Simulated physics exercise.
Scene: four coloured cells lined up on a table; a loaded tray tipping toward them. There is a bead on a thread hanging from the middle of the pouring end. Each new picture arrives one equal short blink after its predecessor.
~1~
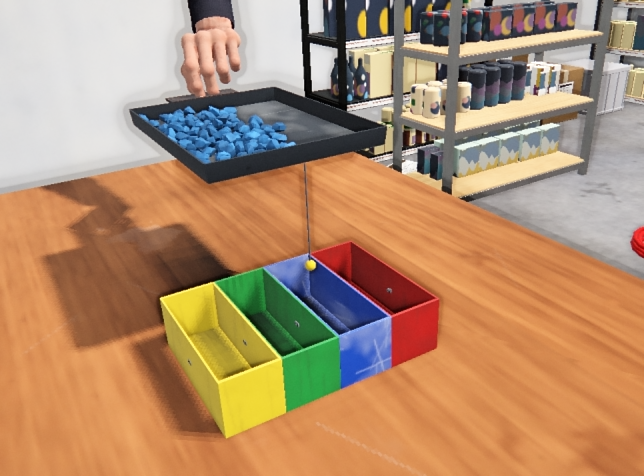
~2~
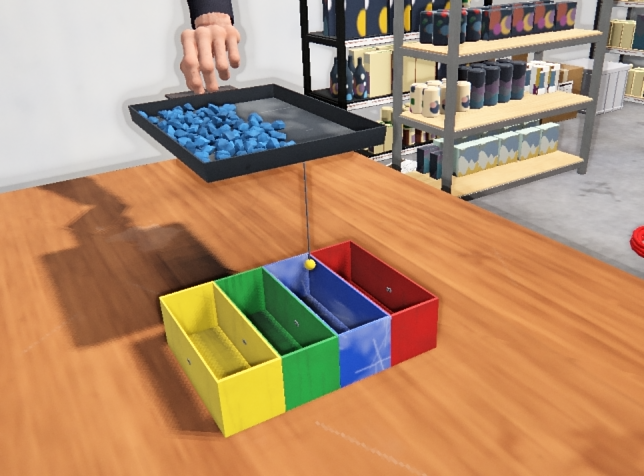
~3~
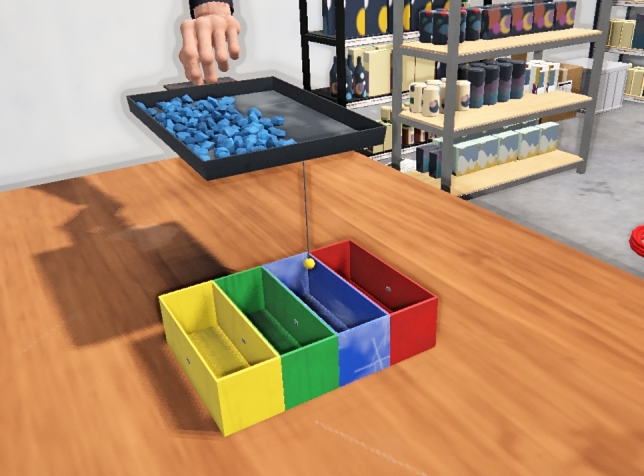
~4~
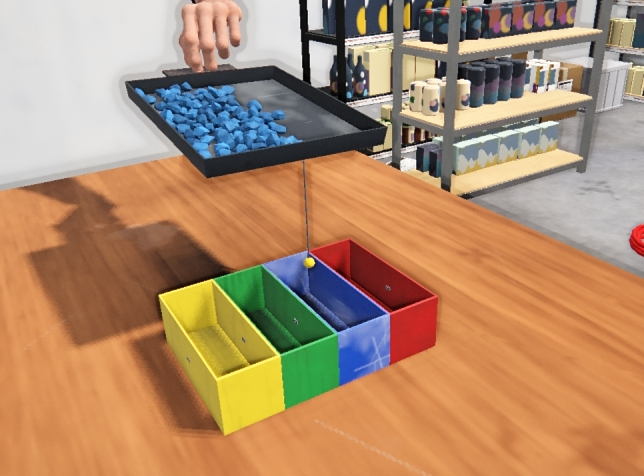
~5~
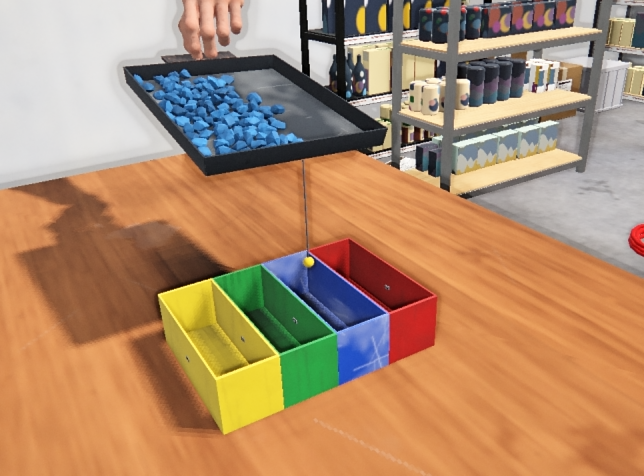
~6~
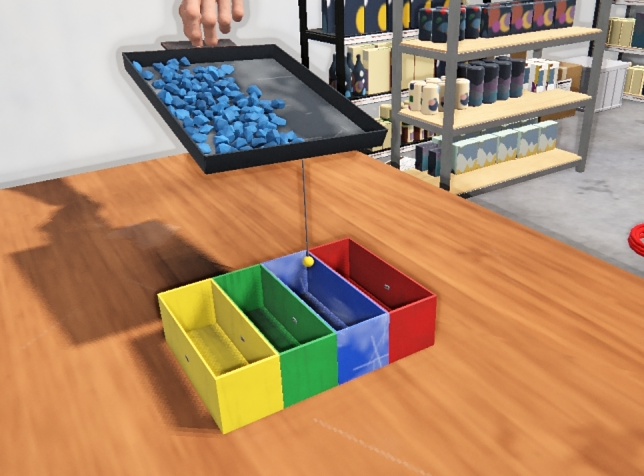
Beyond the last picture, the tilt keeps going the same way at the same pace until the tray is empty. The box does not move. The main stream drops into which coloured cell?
It drops into the red cell.
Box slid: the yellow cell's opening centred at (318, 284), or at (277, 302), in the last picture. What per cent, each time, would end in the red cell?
Roughly 0% on the first try and 10% on the second.
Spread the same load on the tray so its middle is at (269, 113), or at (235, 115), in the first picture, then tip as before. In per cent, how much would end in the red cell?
About 40 % and 50 %.
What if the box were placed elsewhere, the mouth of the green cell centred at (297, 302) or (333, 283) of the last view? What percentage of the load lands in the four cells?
First placement near 90 percent, second near 100 percent.
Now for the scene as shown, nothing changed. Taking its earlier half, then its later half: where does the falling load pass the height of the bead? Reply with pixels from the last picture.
The first part passes (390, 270); everything after passes (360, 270).
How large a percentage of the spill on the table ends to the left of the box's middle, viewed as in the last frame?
About 0 percent of the spill.
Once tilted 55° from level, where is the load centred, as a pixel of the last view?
Look around (298, 117) in the last picture.
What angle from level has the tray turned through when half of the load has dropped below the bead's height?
Around 100°, give or take.
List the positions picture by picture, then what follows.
The first picture shows corners of the pouring end (206, 163) and (384, 126), level; middle of the load (226, 135), aquarium stones; bead on its thread (310, 265); yellow cell (253, 393); green cell (312, 369); blue cell (365, 347); red cell (415, 328).
The second picture shows corners of the pouring end (205, 162) and (384, 126), level; middle of the load (225, 133).
The third picture shows corners of the pouring end (205, 160) and (384, 126), tipped barely, lowest at the right corner; middle of the load (224, 128).
The fourth picture shows corners of the pouring end (206, 158) and (385, 126), tipped a little, lowest at the right corner; middle of the load (224, 120).
The fifth picture shows corners of the pouring end (206, 156) and (385, 128), tipped a little, lowest at the right corner; middle of the load (223, 113).
The sixth picture shows corners of the pouring end (206, 155) and (385, 129), tipped a little, lowest at the right corner; middle of the load (223, 106); yellow cell (250, 389); green cell (309, 365); blue cell (363, 344); red cell (412, 324).
Just after the last frame, tray tipped steeply; almost all on the tray; just a few falling or outside the box.
A moment on, tray tipped right over; roughly two thirds on the tray; about a tenth in the red cell; about a tenth in the blue cell; just a few in the green cell; roughly a quarter falling or outside the box.
Further on, tray tipped past a quarter turn; roughly a third in the red cell; roughly a quarter in the blue cell; about a tenth in the green cell; just a few in the yellow cell; roughly a quarter falling or outside the box.
When it is over, tray tipped past a quarter turn; roughly a third in the red cell; roughly a quarter in the blue cell; about a tenth in the green cell; just a few in the yellow cell; roughly a quarter outside the box.
